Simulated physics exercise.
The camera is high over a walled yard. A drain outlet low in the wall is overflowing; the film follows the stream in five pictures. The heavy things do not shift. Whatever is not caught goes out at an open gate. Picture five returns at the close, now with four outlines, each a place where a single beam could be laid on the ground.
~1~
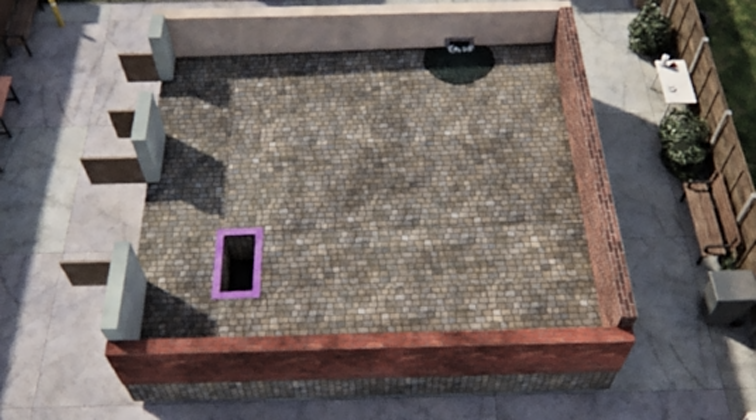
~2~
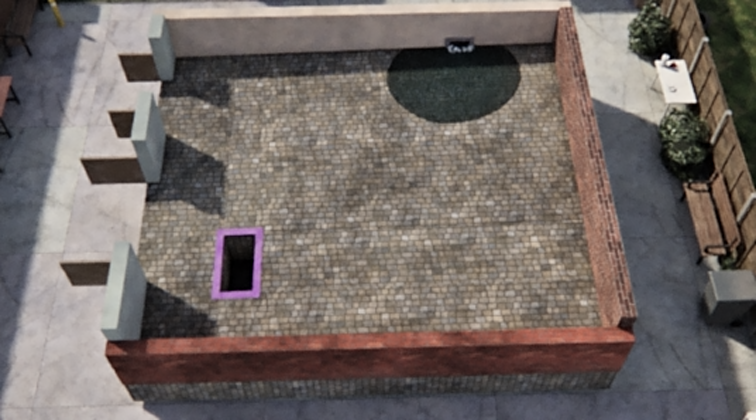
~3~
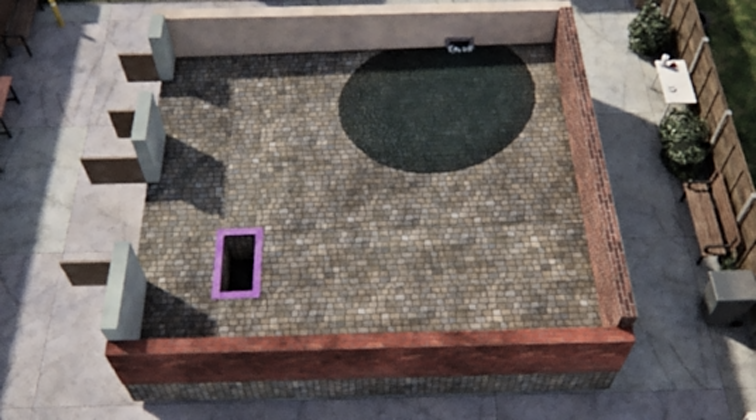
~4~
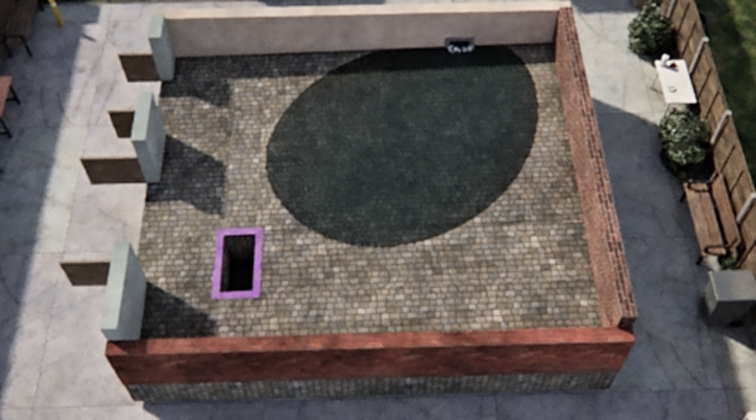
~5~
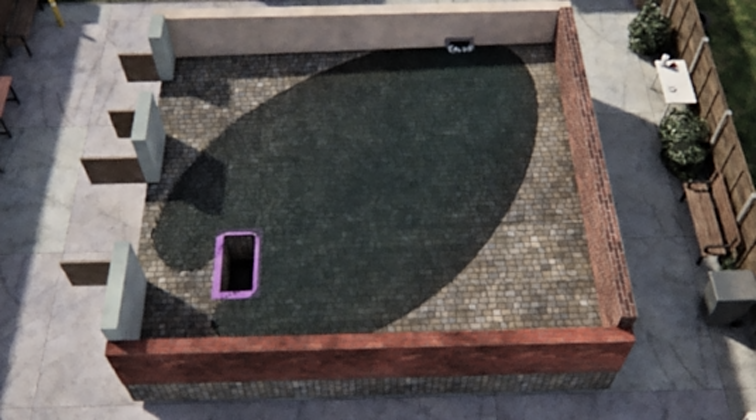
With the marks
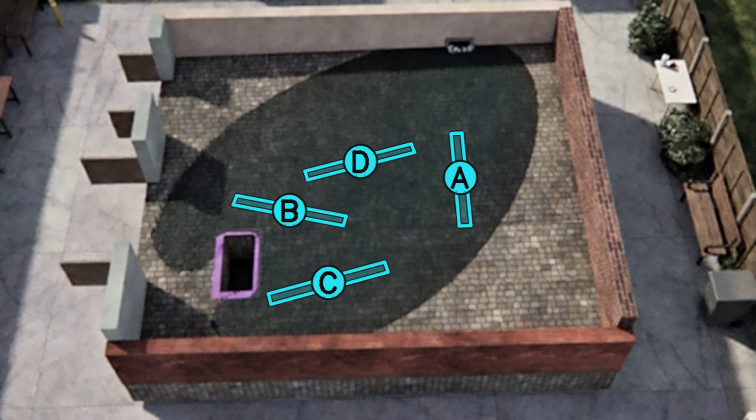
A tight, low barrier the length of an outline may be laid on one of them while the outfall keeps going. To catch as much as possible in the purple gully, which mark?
The answer is place C.
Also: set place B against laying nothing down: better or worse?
Worse.
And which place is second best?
A.
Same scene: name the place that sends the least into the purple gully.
B it is.
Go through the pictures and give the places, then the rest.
Outfall at (459, 42); purple gully at (238, 263); open gate at (154, 230); open gate at (169, 106); front seen at (482, 75), 2 % of the ground wet; purple gully still dry, in the first picture.
Front seen at (432, 116), 8 % of the ground wet; purple gully still dry, in the second picture.
Front seen at (375, 155), 18 % of the ground wet; purple gully still dry, in the third picture.
Front seen at (300, 217), 34 % of the ground wet; purple gully still dry, in the fourth picture.
Front seen at (217, 320), 56 % of the ground wet; purple gully taking water, in the fifth picture.
On the marked copy, A from (465, 225) to (456, 133); B from (234, 200) to (344, 220); C from (269, 299) to (386, 267); D from (306, 175) to (412, 148).
Choosing A, about 42 % of the stream goes into the purple gully, about 58 % out by the gates.
Choosing B, about 17 % of the stream goes into the purple gully, about 83 % out by the gates.
Choosing C, about 56 % of the stream goes into the purple gully, about 43 % out by the gates.
Choosing D, about 32 % of the stream goes into the purple gully, about 68 % out by the gates.
